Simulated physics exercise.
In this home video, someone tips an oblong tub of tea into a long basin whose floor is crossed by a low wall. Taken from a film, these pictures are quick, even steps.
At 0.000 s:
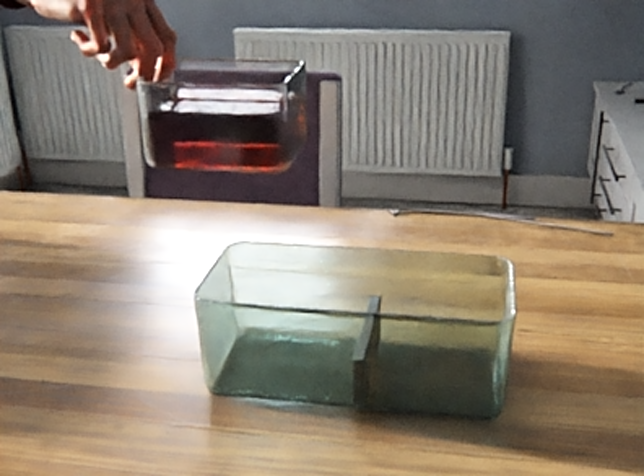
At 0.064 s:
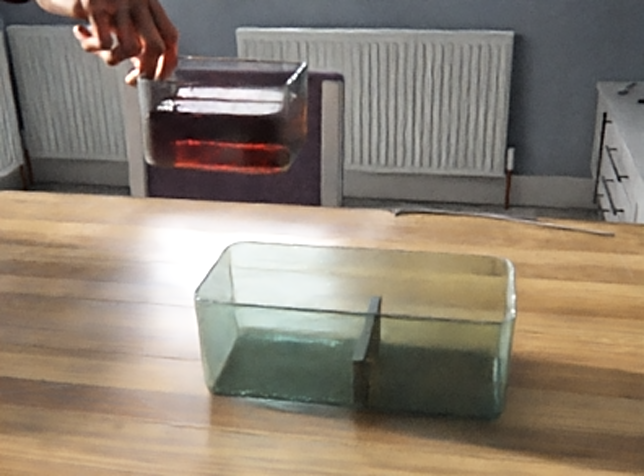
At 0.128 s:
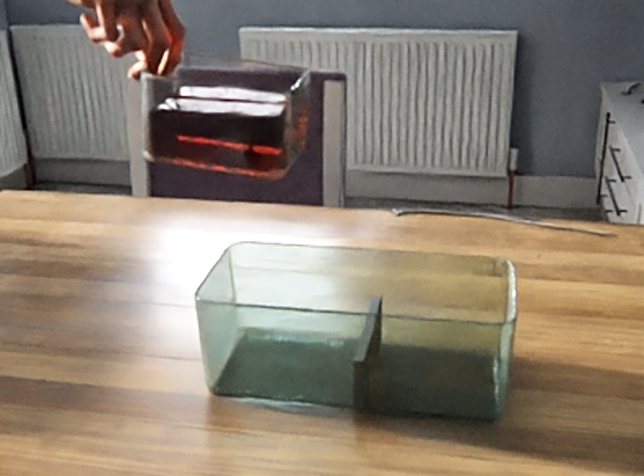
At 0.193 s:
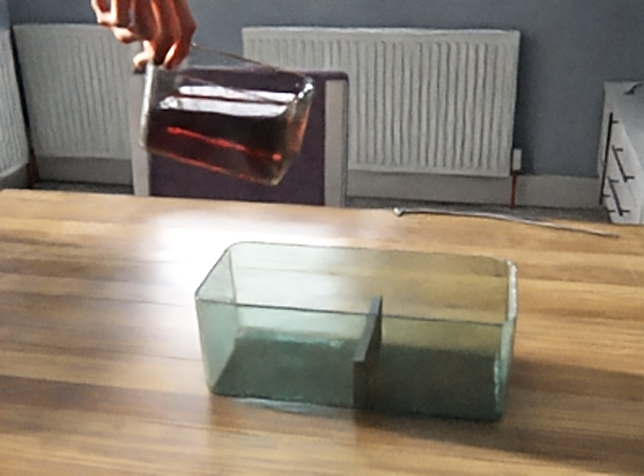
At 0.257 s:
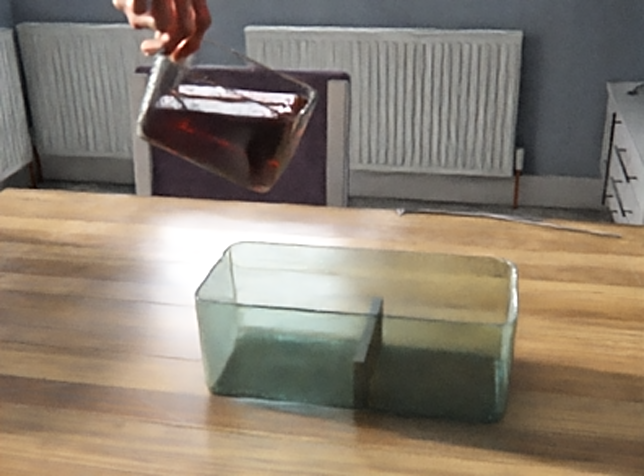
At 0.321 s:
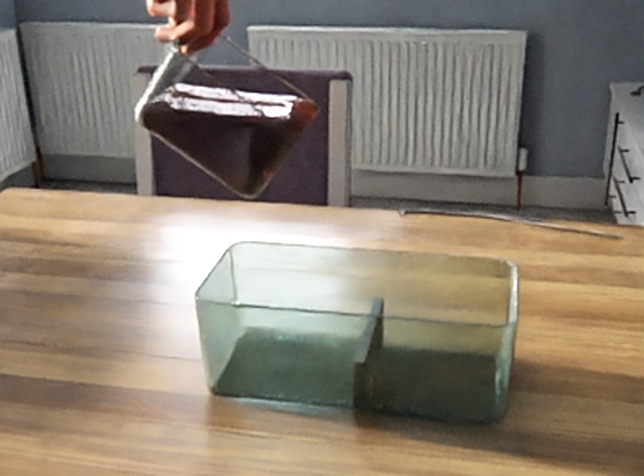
A hand tilts a clear tub of dark reddish liquid rightward above a divided glass basin.
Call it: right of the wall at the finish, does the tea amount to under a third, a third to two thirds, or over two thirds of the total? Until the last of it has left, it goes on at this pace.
A third to two thirds of the total.
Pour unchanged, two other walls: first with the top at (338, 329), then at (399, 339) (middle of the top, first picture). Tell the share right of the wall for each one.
In turn some 70 and 5 in a hundred.
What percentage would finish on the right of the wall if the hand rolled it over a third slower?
Roughly 50 percent.
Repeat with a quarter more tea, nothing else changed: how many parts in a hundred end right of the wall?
Near 55 %.
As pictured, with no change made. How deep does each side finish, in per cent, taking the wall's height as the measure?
Roughly 30 left of the wall, roughly 30 right of it.
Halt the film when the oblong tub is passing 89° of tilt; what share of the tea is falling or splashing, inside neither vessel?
Roughly 45 percent.
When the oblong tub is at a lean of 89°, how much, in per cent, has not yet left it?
35 per cent, approximately.
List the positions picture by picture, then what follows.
Tilt 0°; pouring edge (295, 75); surface from (161, 100) to (295, 104); the long basin's rim runs from (211, 270) to (513, 290); the wall's top is at (368, 326), in the first picture.
Tilt 2°; pouring edge (297, 77); surface from (162, 100) to (297, 105), in the second picture.
Tilt 6°; pouring edge (301, 83); surface from (163, 99) to (299, 106), in the third picture.
Tilt 14°; pouring edge (305, 94); surface from (162, 98) to (300, 108), in the fourth picture.
Tilt 24°; pouring edge (308, 107); surface from (159, 97) to (305, 109), in the fifth picture.
Tilt 35°; pouring edge (309, 124); surface from (157, 91) to (311, 112); 1 per cent is over the edge, in the sixth picture.
A moment on, the oblong tub is tipped on its side and 34 per cent is still to pour, 5 is left of the wall and 17 right of it.
Next, the oblong tub is tipped right over and 11 per cent is still to pour, 35 is left of the wall and 43 right of it.
Then the oblong tub is tipped right over and 2 per cent is still to pour, 50 is left of the wall and 43 right of it.
Later the oblong tub is tipped right over and 0 per cent is still to pour, 55 is left of the wall and 43 right of it.
At rest 55 per cent lies left of the wall, 43 right of it and 2 outside.
